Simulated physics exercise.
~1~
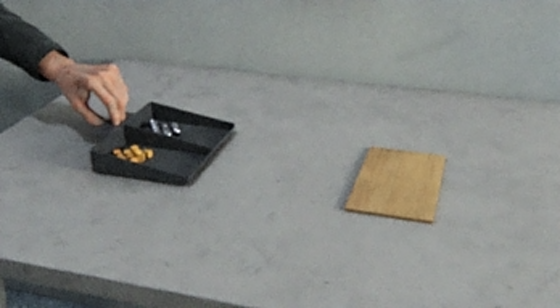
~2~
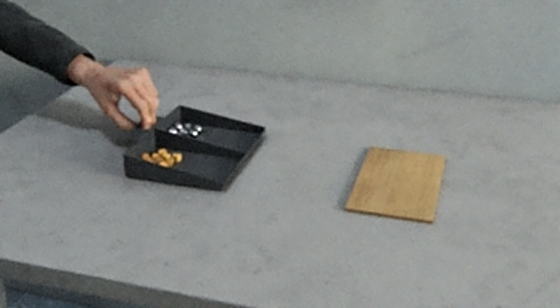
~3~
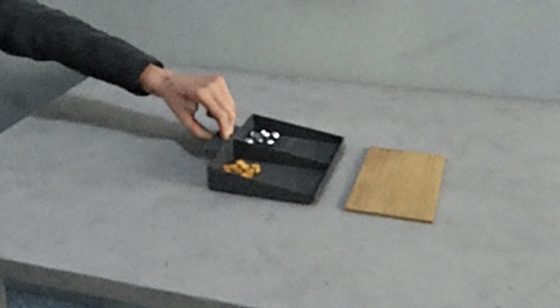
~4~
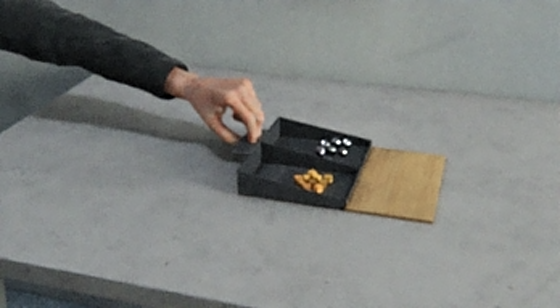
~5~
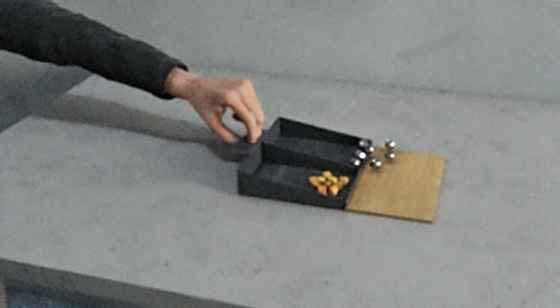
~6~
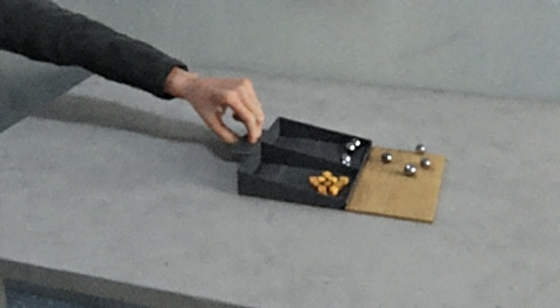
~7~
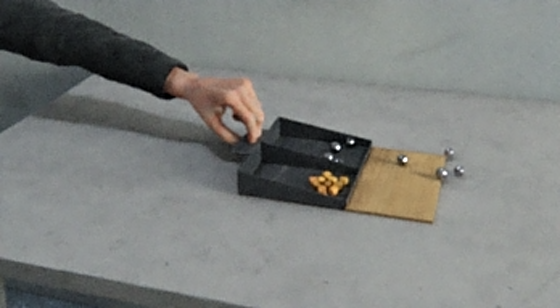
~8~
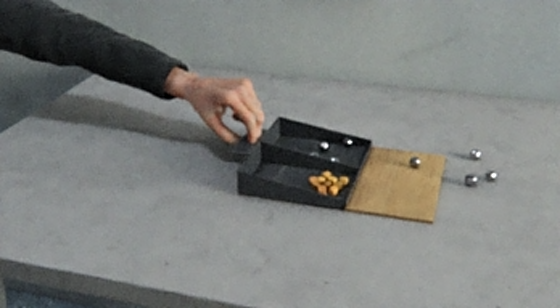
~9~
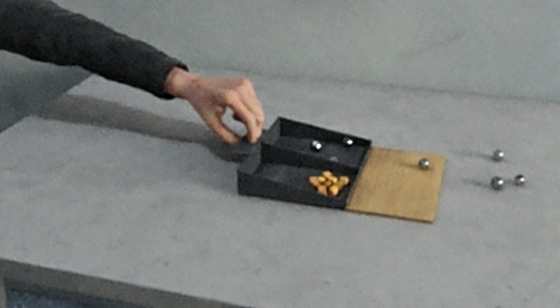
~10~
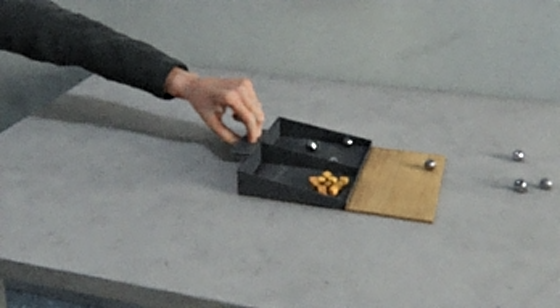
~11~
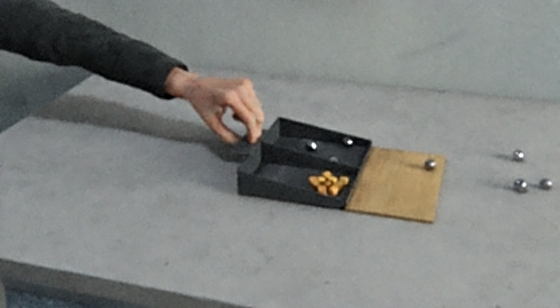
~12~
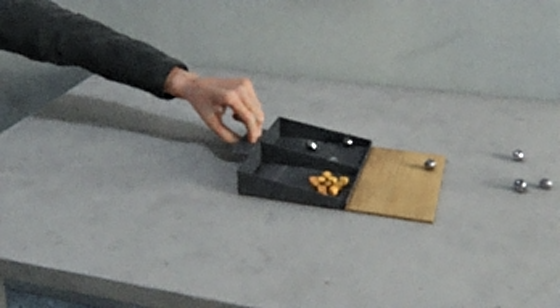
Hand sliding a black divided tray right into a wooden board, orange pieces staying inside while some silver balls roll out beyond.
